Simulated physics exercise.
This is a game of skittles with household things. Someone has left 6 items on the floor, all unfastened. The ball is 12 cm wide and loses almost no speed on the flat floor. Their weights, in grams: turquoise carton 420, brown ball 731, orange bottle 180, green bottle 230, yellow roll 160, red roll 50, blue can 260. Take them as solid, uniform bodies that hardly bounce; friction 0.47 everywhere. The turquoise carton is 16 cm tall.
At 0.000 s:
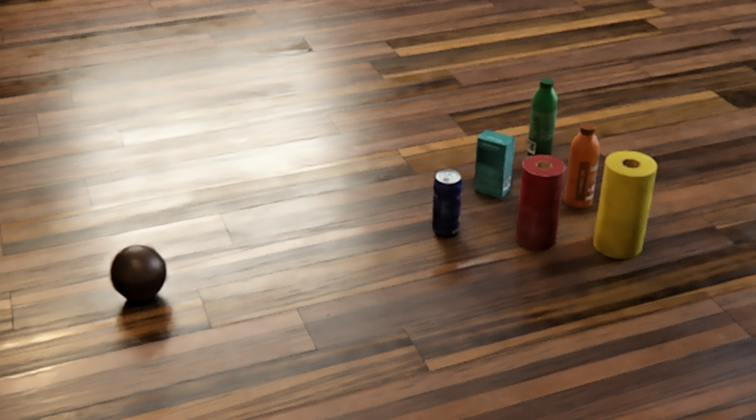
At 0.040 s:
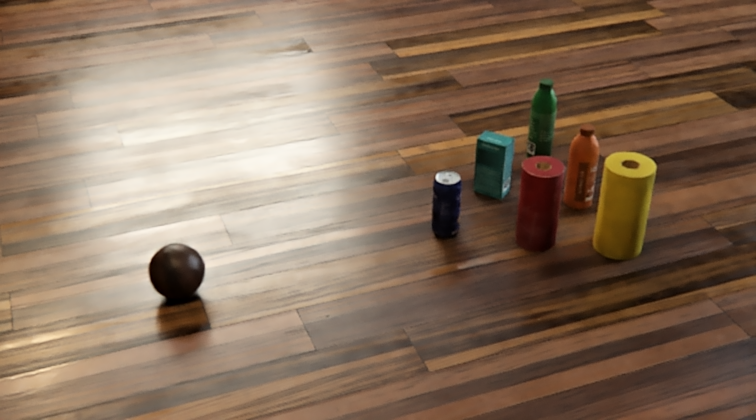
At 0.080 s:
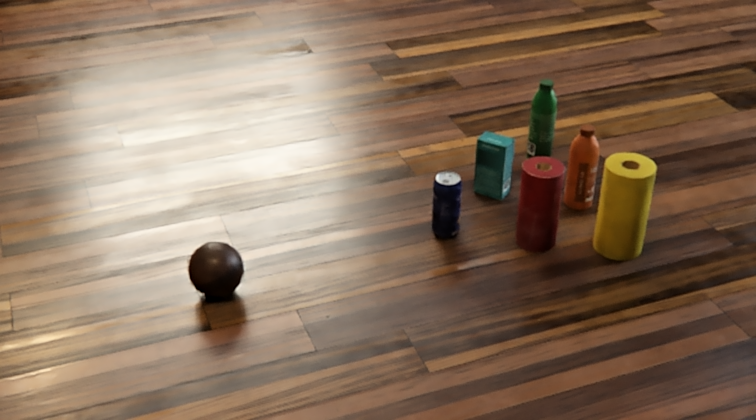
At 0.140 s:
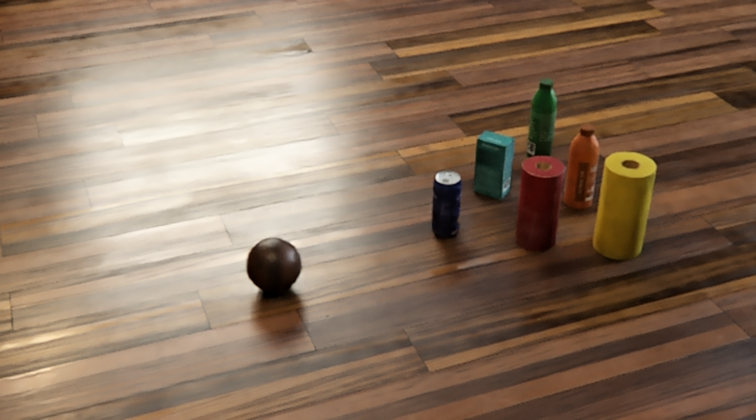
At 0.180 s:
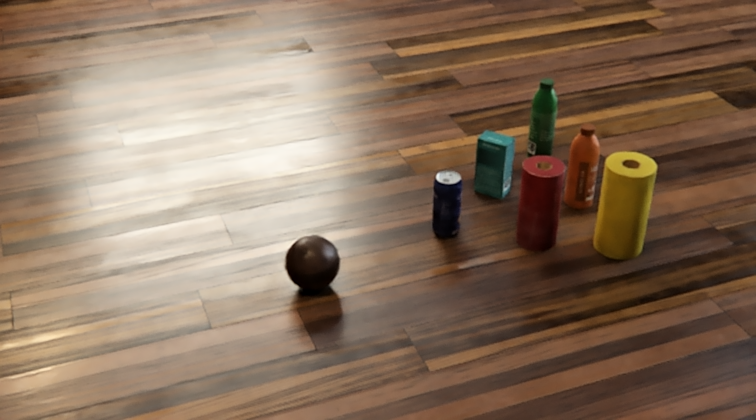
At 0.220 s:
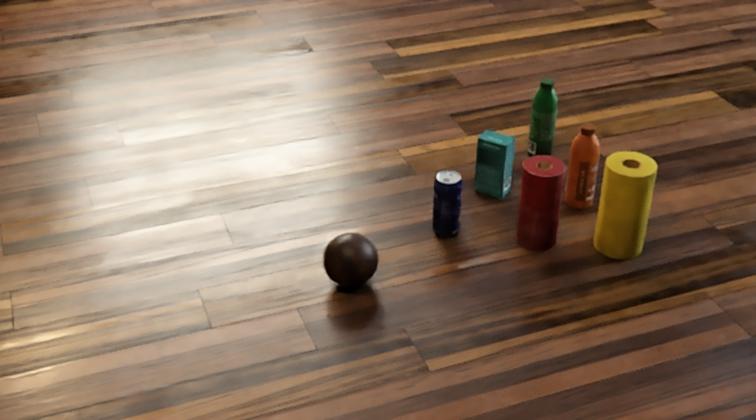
Dark brown ball rolling steadily from left to right across a shiny wooden floor, with bottles, rolls, a can and a carton standing still.
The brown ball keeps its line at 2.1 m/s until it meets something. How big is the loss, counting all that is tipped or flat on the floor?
In all, just one.
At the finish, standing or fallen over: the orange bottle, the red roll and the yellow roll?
The orange bottle is still upright; the red roll keeps standing; the yellow roll topples.
By 0.52 s, ball has run 108 cm; brown ball near (622, 246); yellow roll tilted 8°.
By 0.82 s, ball has run 161 cm; yellow roll tilted 73°.
By 1.02 s, ball has run 196 cm; yellow roll on its side.
By 1.52 s, yellow roll on its side.
When it is over (1.7 s), lying over on the floor, yellow roll; the other 5 within 8 cm of the start. End places, in pixels of the last picture, turquoise carton near (495, 164), orange bottle near (583, 165).
